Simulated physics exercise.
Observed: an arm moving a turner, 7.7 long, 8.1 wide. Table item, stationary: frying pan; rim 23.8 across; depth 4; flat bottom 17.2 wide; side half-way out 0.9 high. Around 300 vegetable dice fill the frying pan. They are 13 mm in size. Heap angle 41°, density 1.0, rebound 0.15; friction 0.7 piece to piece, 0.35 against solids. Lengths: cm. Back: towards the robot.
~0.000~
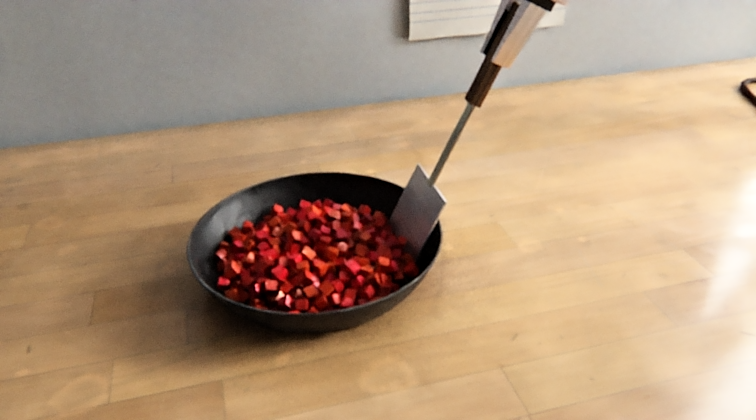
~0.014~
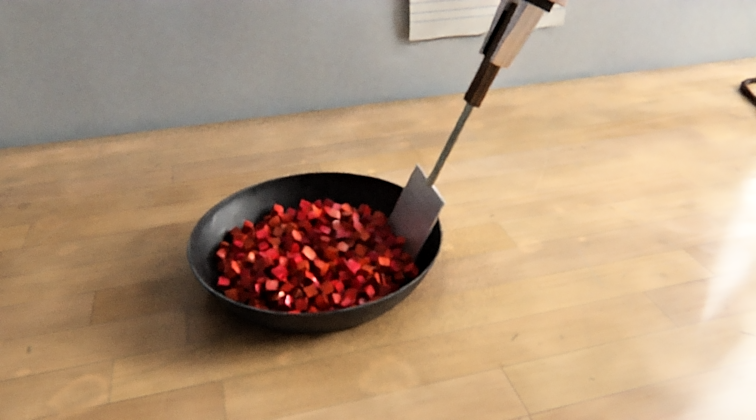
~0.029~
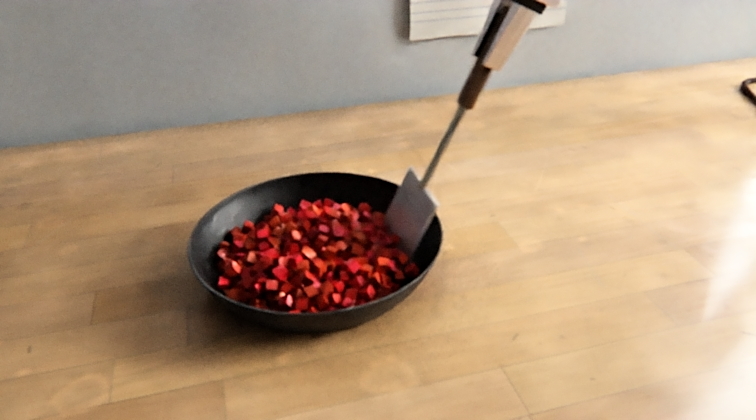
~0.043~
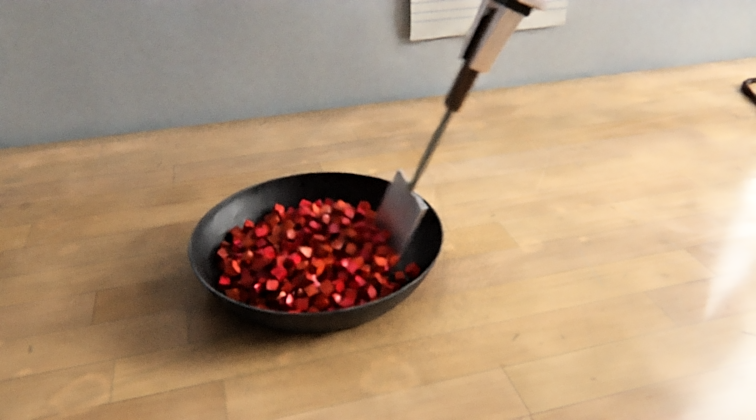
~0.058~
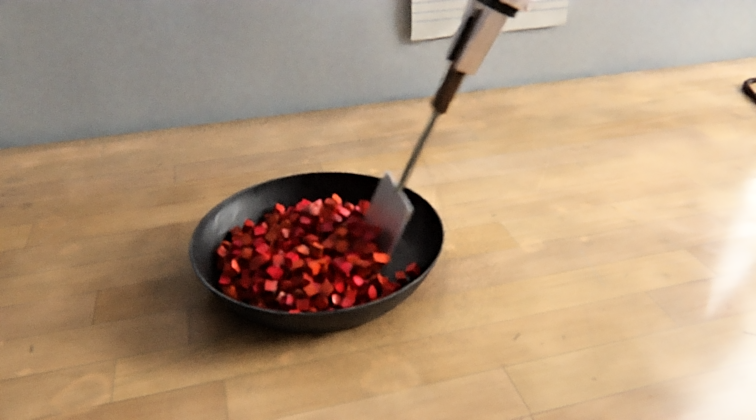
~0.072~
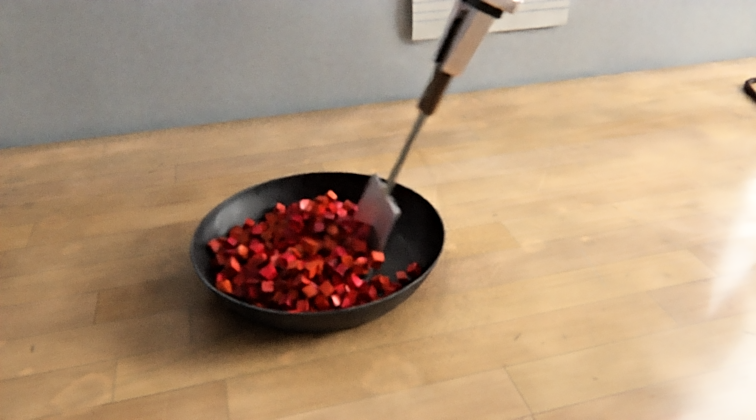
On a light wooden tabletop by a grey wall, a turner held by a partly visible robot arm rests inside the right edge of a black frying pan full of small red cubes. The turner then slides left, pushing the cubes into a slightly higher pile and baring the pan's dark right side.
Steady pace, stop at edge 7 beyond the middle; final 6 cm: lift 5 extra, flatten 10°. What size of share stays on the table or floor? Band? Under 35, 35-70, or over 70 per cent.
Under 35 per cent.
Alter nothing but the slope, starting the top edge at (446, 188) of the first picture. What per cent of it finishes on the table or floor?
Near 25 in a hundred.
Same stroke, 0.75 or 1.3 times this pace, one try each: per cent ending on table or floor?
15 and 25 %.
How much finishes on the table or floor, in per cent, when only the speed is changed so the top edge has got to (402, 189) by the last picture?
That share would be some 20 percent.
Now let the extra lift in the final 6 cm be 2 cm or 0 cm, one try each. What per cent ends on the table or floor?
I'd put it near 25 in a hundred, then near 15 in a hundred.
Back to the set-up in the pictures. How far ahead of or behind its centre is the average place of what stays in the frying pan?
4.0 cm ahead.
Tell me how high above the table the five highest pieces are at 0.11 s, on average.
I'd put it close to 6 cm.
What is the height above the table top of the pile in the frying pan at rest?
Some 5.0 cm above the table.
After 0.11 s, sloping 64°, highest piece 7 above the table; 304 in the frying pan.
After 0.14 s, sloping 60°, highest piece 7 above the table; 304 in the frying pan.
After 0.36 s, sloping 54°, highest piece 15 above the table; 227 in the frying pan, 65 on the table or floor, 12 on the blade or in flight.
After 1.41 s, sloping 54°, highest piece 5 above the table; 227 in the frying pan, 77 on the table or floor.
At rest, 227 in the frying pan, 77 on the table or floor. That is 25 % on the table or floor.
